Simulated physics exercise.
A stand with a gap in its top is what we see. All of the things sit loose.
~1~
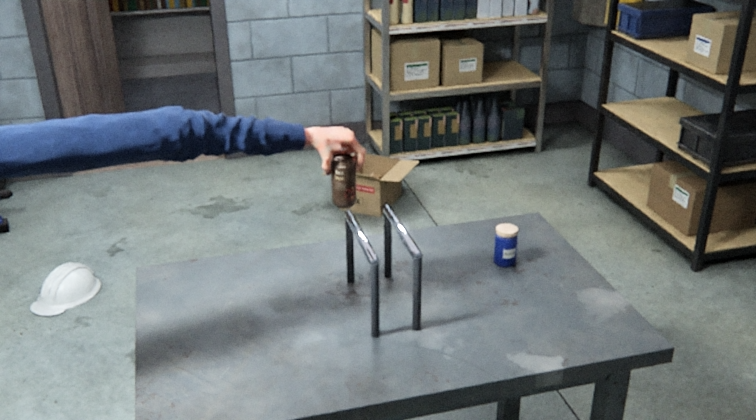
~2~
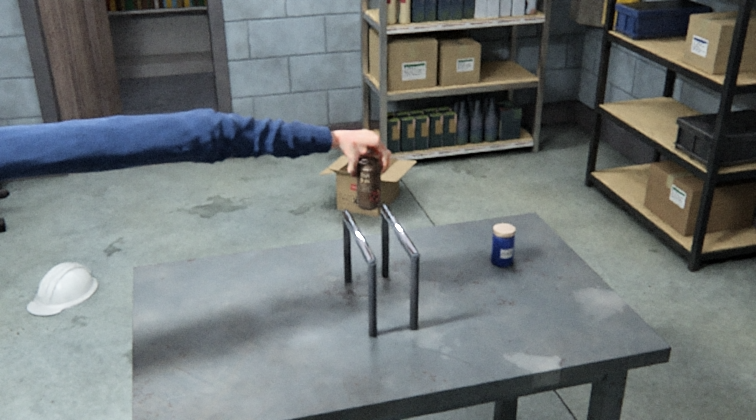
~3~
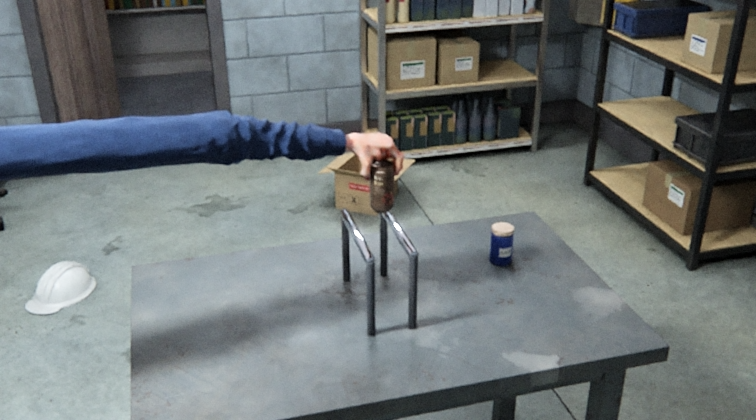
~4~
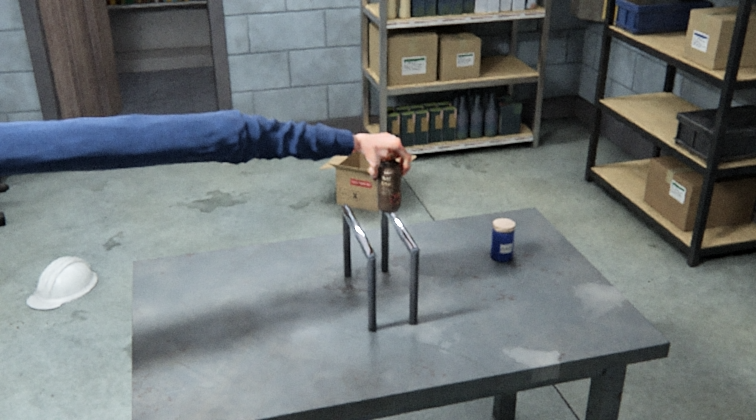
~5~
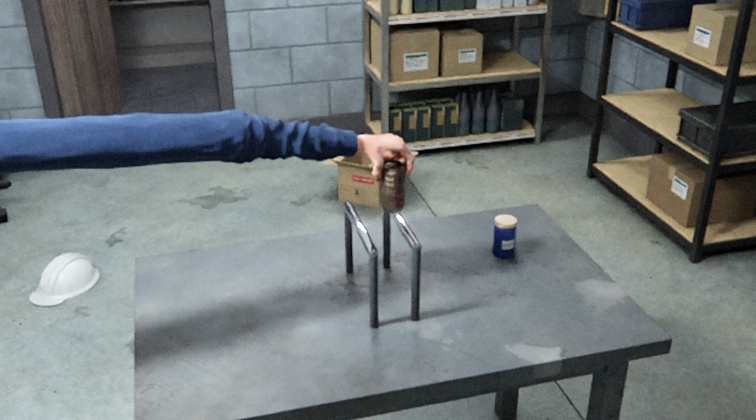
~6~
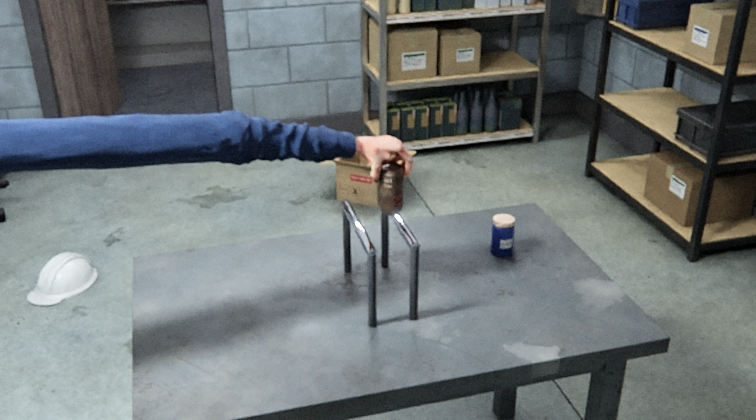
A brown can, held from above by a hand in a blue sleeve, moved a short way right over the gap in a metal stand, then stayed nearly still, while a blue jar sat nearby.
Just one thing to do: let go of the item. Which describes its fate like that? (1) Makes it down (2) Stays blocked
2.
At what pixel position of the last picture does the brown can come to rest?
It finishes at around (371, 216).
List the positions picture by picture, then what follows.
Being brought over the gap; brown can (344, 182); blue jar (506, 245), in the first frame.
Being brought over the gap; brown can (369, 184); blue jar (503, 245), in the second frame.
Being brought over the gap; brown can (382, 187); blue jar (502, 244), in the third frame.
Being brought over the gap; brown can (390, 187); blue jar (503, 240), in the fourth frame.
Being brought over the gap; brown can (393, 187); blue jar (505, 236), in the fifth frame.
Held still over the gap; brown can (391, 189); blue jar (503, 236), in the sixth frame.
Then, 0.20 s past the last view, brown can rocked 6° from its first pose near (388, 198).
Then, 0.30 s past the last view, brown can rocked 45° from its first pose near (375, 210).
Then, 0.40 s past the last view, brown can rocked 54° from its first pose near (371, 216).
Finally, down or leaning hard on the stand or table, brown can; blue jar still in place. Final places as the last picture's camera would see them, brown can near (371, 216). The can lodges.
